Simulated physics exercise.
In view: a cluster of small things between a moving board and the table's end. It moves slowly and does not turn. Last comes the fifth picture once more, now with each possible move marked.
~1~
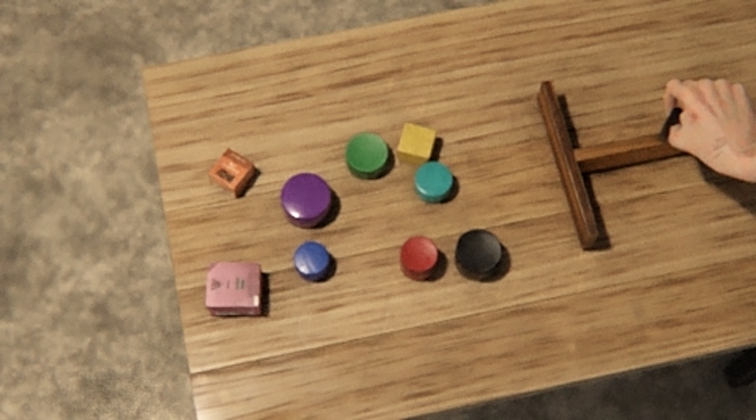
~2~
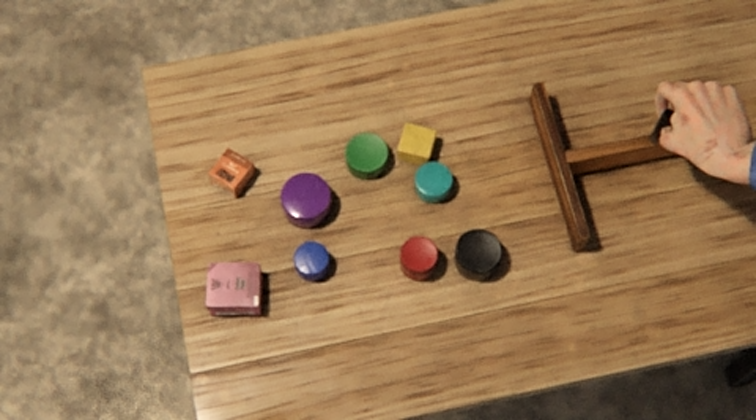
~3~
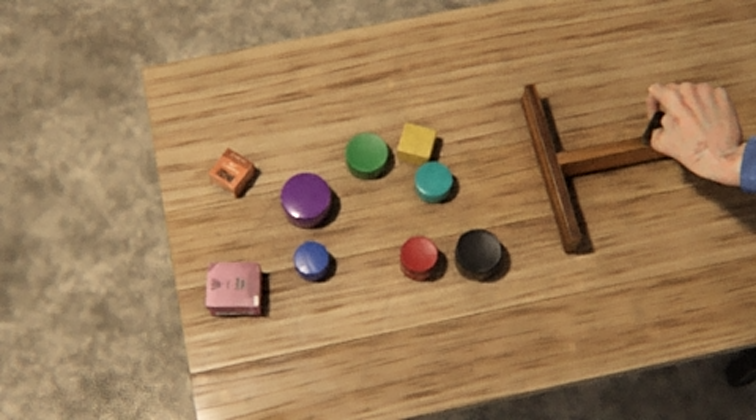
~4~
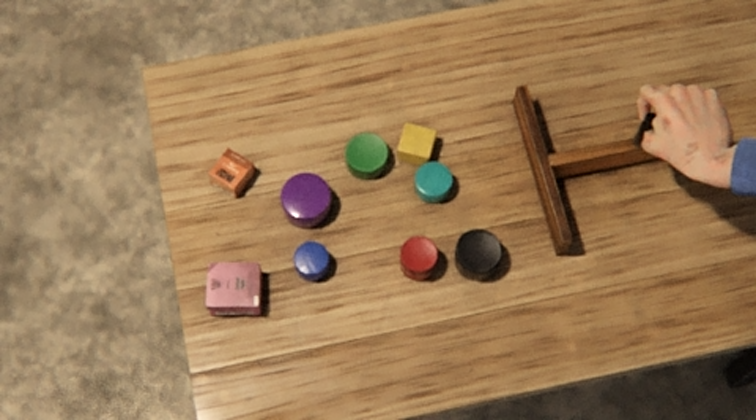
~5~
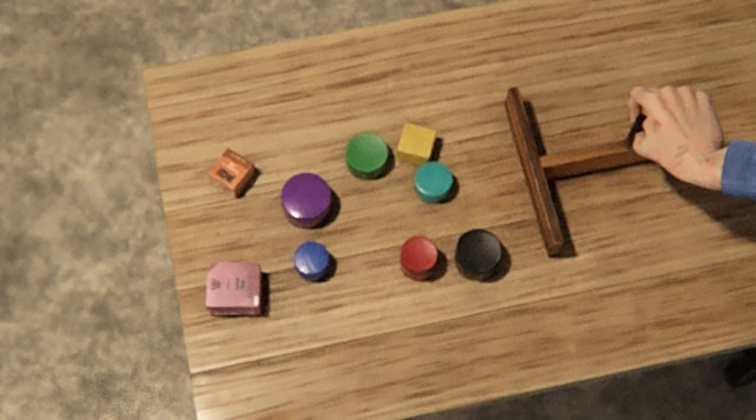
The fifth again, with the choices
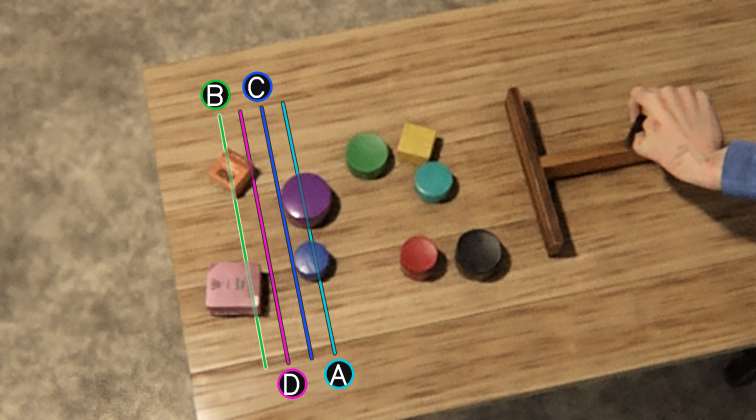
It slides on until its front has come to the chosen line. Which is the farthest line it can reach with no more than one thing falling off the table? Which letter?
Up to line B.
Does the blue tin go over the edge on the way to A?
No.
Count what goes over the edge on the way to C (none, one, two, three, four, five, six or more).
The count is none.
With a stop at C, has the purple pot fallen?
No.
On the marked copy, A at (308, 223); B at (242, 236); C at (286, 227); D at (263, 232).
Following B. Soon after the start, board (432, 183); black tub (420, 268); red tub (379, 260).
Later, board (325, 205); orange packet (211, 177); purple pot (259, 208).
In the end, board (243, 221); pink box (186, 301); purple pot (178, 220); none fallen.
As for the rest, A is within the limit but short; C is within the limit but short; D is within the limit but short.
